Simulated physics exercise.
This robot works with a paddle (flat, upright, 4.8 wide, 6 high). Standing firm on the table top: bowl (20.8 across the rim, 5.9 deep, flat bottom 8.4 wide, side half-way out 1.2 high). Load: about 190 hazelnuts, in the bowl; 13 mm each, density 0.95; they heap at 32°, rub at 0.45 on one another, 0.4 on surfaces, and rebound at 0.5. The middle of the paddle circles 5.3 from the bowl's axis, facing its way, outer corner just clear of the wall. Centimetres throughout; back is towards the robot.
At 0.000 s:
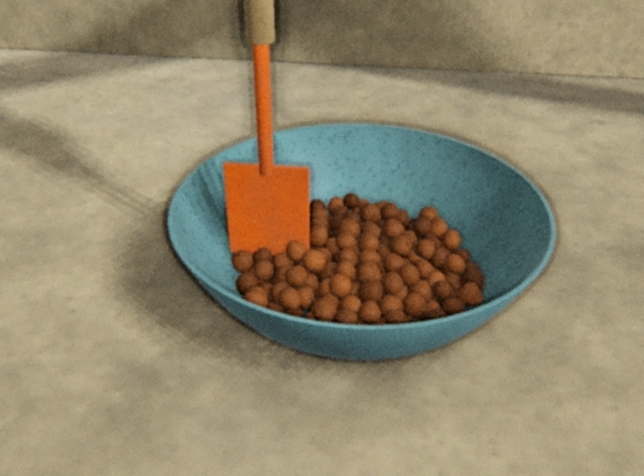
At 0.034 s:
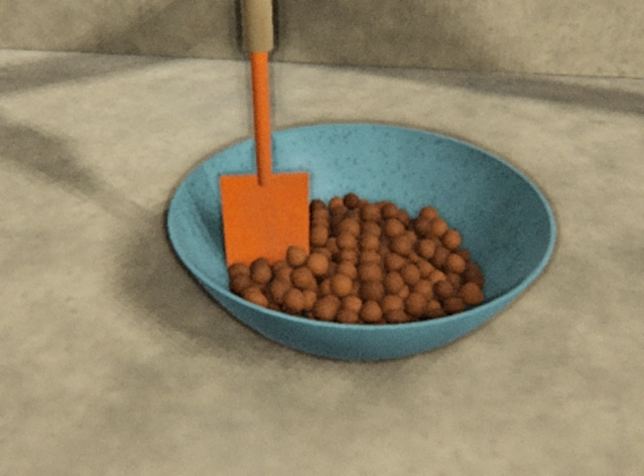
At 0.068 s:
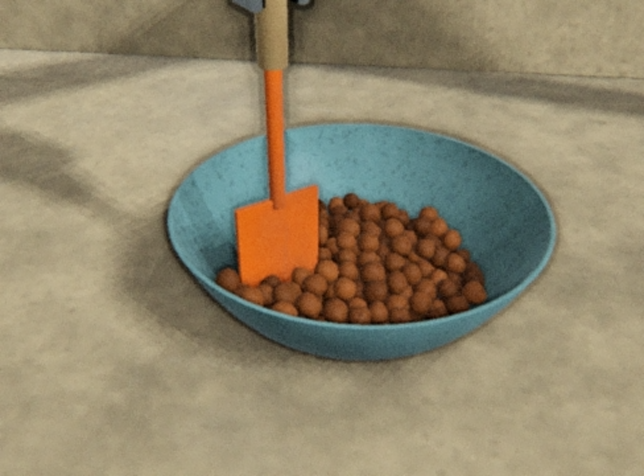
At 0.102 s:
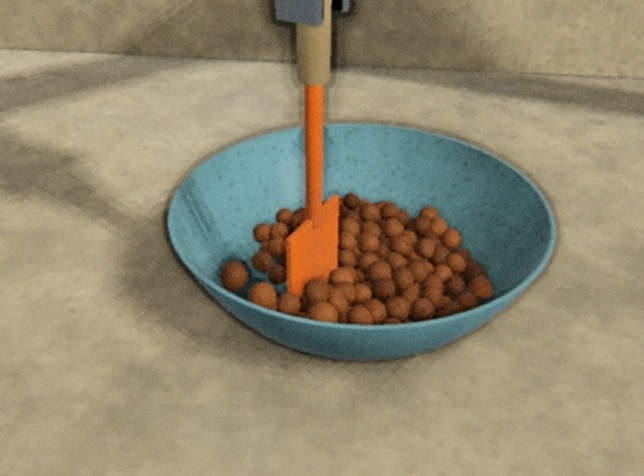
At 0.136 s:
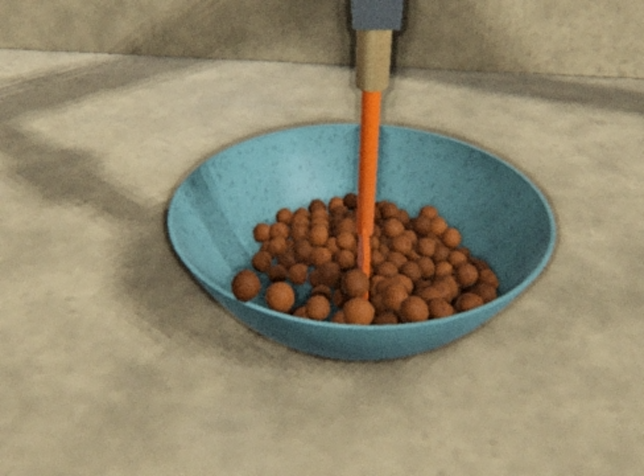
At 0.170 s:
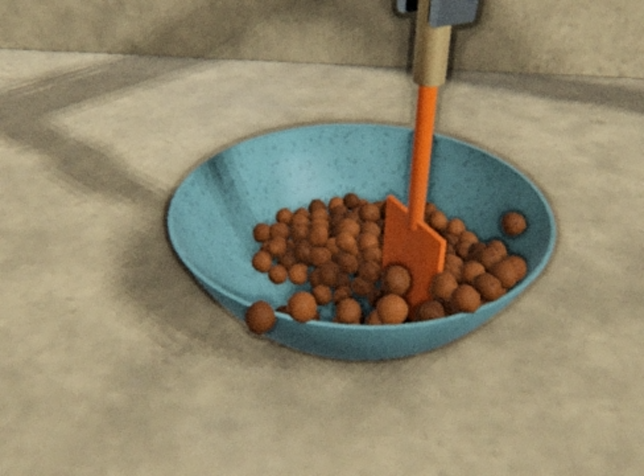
On a pale stone-like surface, a robot lowered an orange paddle into a blue bowl of brown balls, then turned it while sweeping rightward through the pile, pushing some up against the right side.
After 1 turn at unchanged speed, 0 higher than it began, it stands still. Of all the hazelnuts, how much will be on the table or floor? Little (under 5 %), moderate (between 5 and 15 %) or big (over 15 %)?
Share on the table or floor: Big (over 15 %).
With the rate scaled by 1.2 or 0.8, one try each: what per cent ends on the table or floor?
Some 30 and 10 per cent.
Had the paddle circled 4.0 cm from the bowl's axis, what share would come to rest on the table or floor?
Then about 10 per cent.
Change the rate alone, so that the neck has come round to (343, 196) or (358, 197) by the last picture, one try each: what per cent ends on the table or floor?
About 10 and 10 per cent.
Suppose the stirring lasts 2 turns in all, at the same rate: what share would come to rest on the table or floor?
Then about 35 per cent.
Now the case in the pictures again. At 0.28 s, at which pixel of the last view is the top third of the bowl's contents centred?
At about (452, 190).
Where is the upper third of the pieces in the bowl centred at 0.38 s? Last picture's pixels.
Near (293, 166).
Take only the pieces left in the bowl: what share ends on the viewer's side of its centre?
Some 60 per cent.
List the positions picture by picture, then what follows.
The first picture shows paddle neck at (265, 141), 0° round; upper third of the load around (367, 251), from x 245 to 470, top at y 200; 190 in the bowl.
The second picture shows paddle neck at (263, 150), 12° round; upper third of the load around (359, 258), from x 240 to 470, top at y 200.
The third picture shows paddle neck at (276, 172), 40° round; upper third of the load around (351, 272), from x 225 to 475, top at y 200.
The fourth picture shows paddle neck at (314, 190), 68° round; upper third of the load around (368, 293), from x 235 to 480, top at y 200.
The fifth picture shows paddle neck at (366, 197), 96° round; upper third of the load around (398, 290), from x 245 to 485, top at y 200; 189 in the bowl, 1 in flight or on the tool.
The sixth picture shows paddle neck at (418, 191), 124° round; upper third of the load around (444, 274), from x 260 to 515, top at y 200; 189 in the bowl, 1 in flight or on the tool.
After 0.28 s, 212° round, highest piece 9 above the table; 177 in the bowl, 4 on the table or floor, 9 in flight or on the tool.
After 0.38 s, 300° round, highest piece 9 above the table; 159 in the bowl, 13 on the table or floor, 18 in flight or on the tool.
After 0.63 s, 0° round, highest piece 5 above the table; 145 in the bowl, 45 on the table or floor.
After 1.33 s, 0° round, highest piece 4 above the table; 145 in the bowl, 45 on the table or floor.
At rest, 145 in the bowl, 45 on the table or floor. That is 24 % on the table or floor.
